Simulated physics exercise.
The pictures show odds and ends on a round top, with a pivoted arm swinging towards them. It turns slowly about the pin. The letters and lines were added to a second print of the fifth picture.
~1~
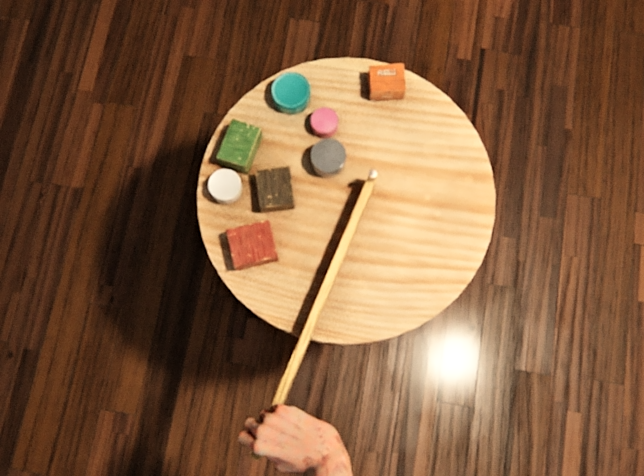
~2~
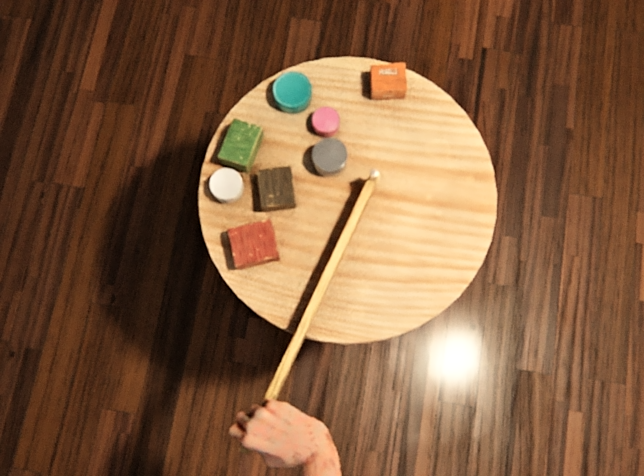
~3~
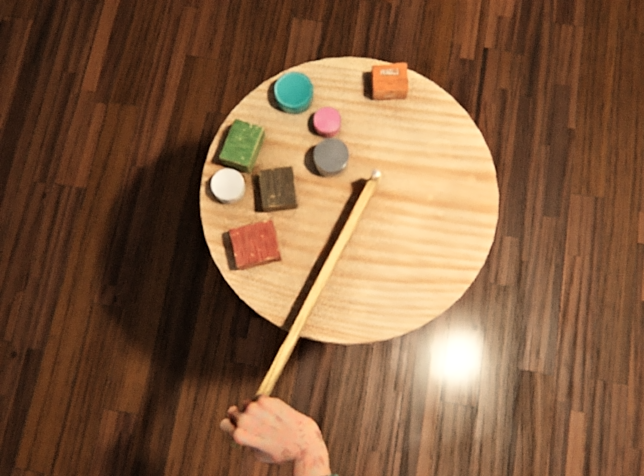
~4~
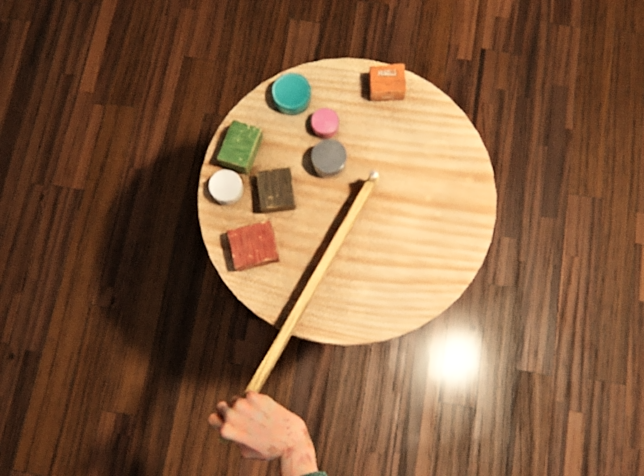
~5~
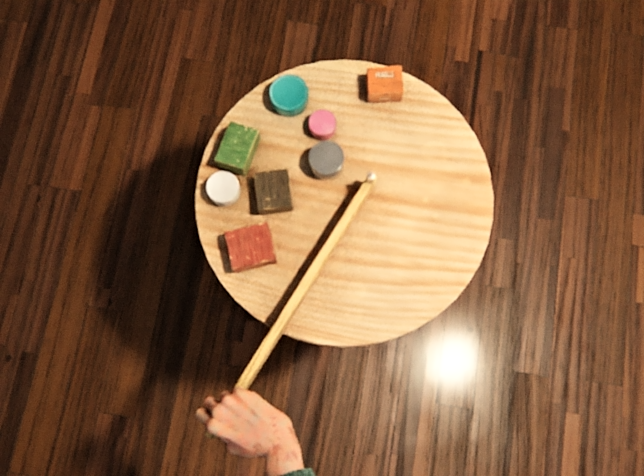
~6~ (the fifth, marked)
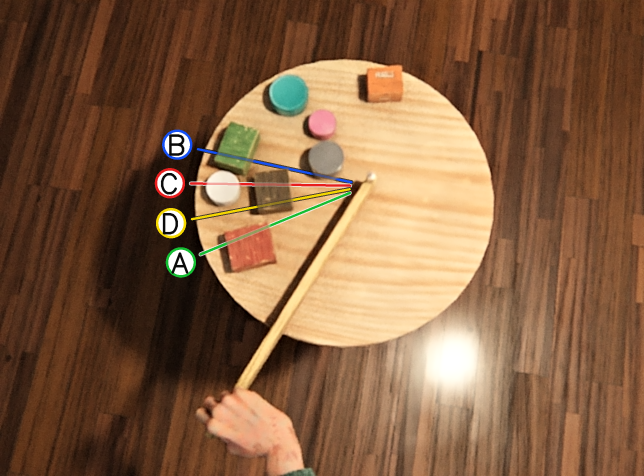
On a round wooden top above a dark plank floor, a hand slowly swung a long, thin stick a little to the left around its far tip, while the small coloured pots and blocks stayed put.
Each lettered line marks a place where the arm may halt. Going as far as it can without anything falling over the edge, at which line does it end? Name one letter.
No farther than D.
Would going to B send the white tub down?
Yes.
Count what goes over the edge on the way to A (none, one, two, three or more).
By then, none.
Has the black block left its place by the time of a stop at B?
Yes.
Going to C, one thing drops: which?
The white tub.
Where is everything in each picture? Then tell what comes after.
Grey pot (328, 159); turquoise jar (291, 94); white tub (226, 187), in the first frame.
Arm (331, 265); pink tin (326, 122), in the second frame.
Arm (329, 264); green block (243, 146), in the third frame.
Arm (324, 263); orange packet (387, 83), in the fourth frame.
Arm (318, 263); turquoise jar (289, 96); white tub (224, 189); pink tin (322, 125), in the fifth frame.
On the copy, A at (276, 223); B at (274, 166); C at (270, 184); D at (271, 204).
On D. First, arm (294, 243); red block (249, 246); orange packet (384, 85).
Then, arm (278, 218); white tub (223, 185); red block (231, 218).
Finally, arm (273, 199); white tub (212, 160); green block (241, 135); nothing has fallen.
By contrast, A is safe but short; B drops the white tub; C drops the white tub.
